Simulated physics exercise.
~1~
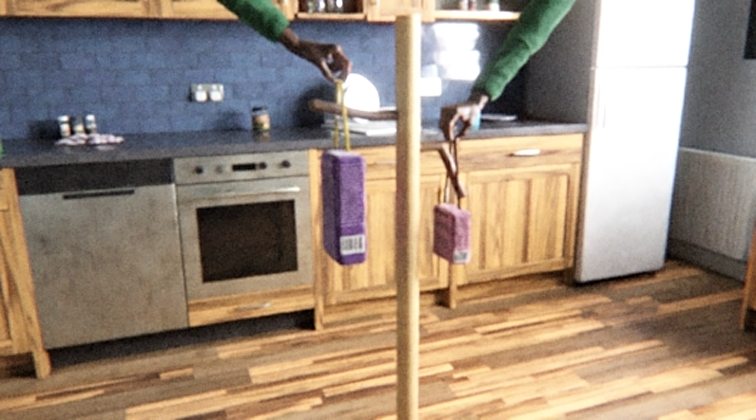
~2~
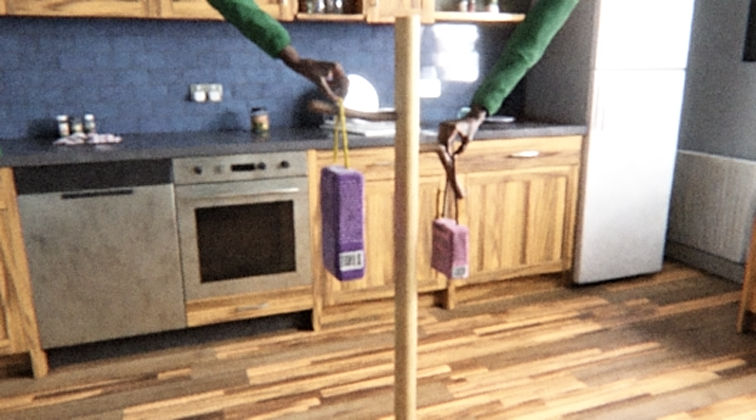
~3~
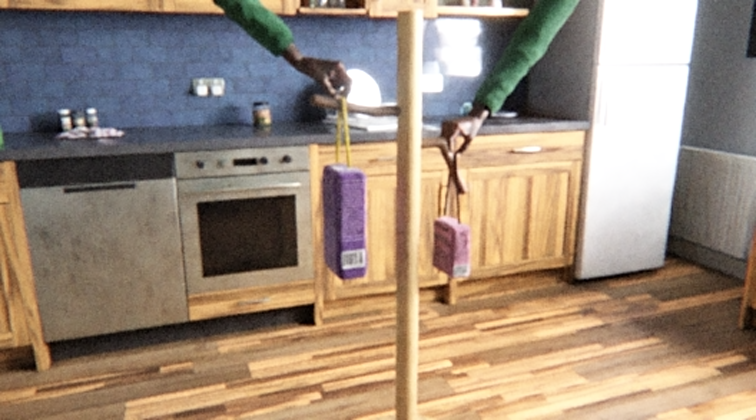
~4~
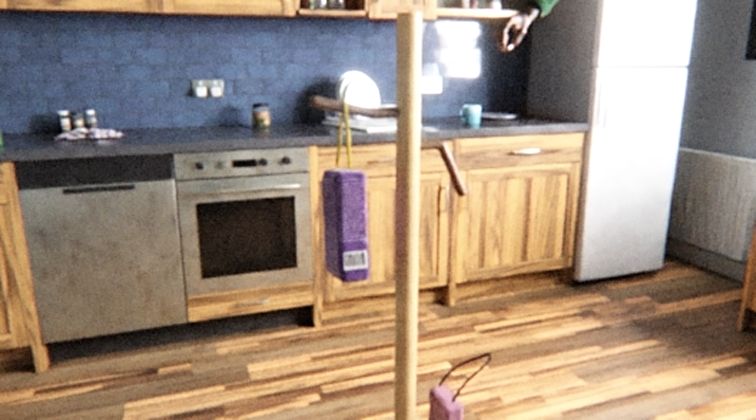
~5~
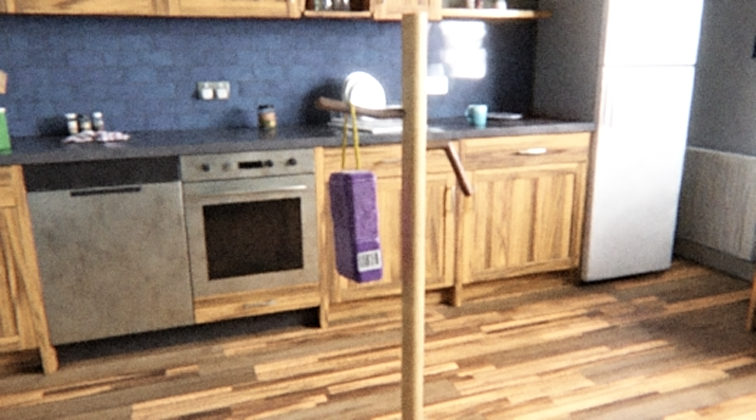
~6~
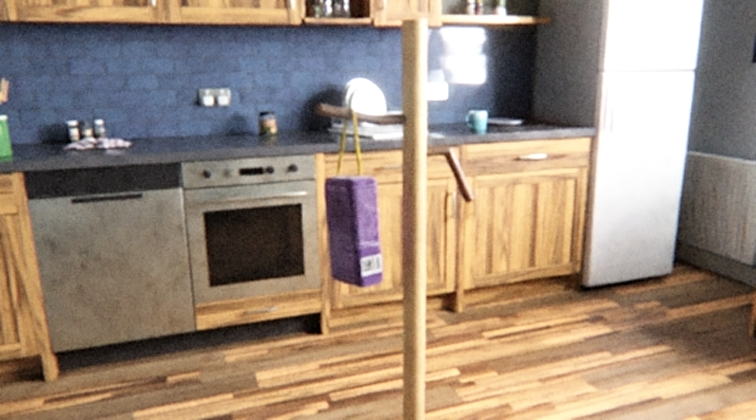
In a kitchen with blue brick walls, two green-sleeved arms lower a purple sack and a smaller pink pouch by their loops onto pegs on a wooden post; as the hands withdraw, the pouch falls toward the floor and out of view, while the sack stays hanging on the left.
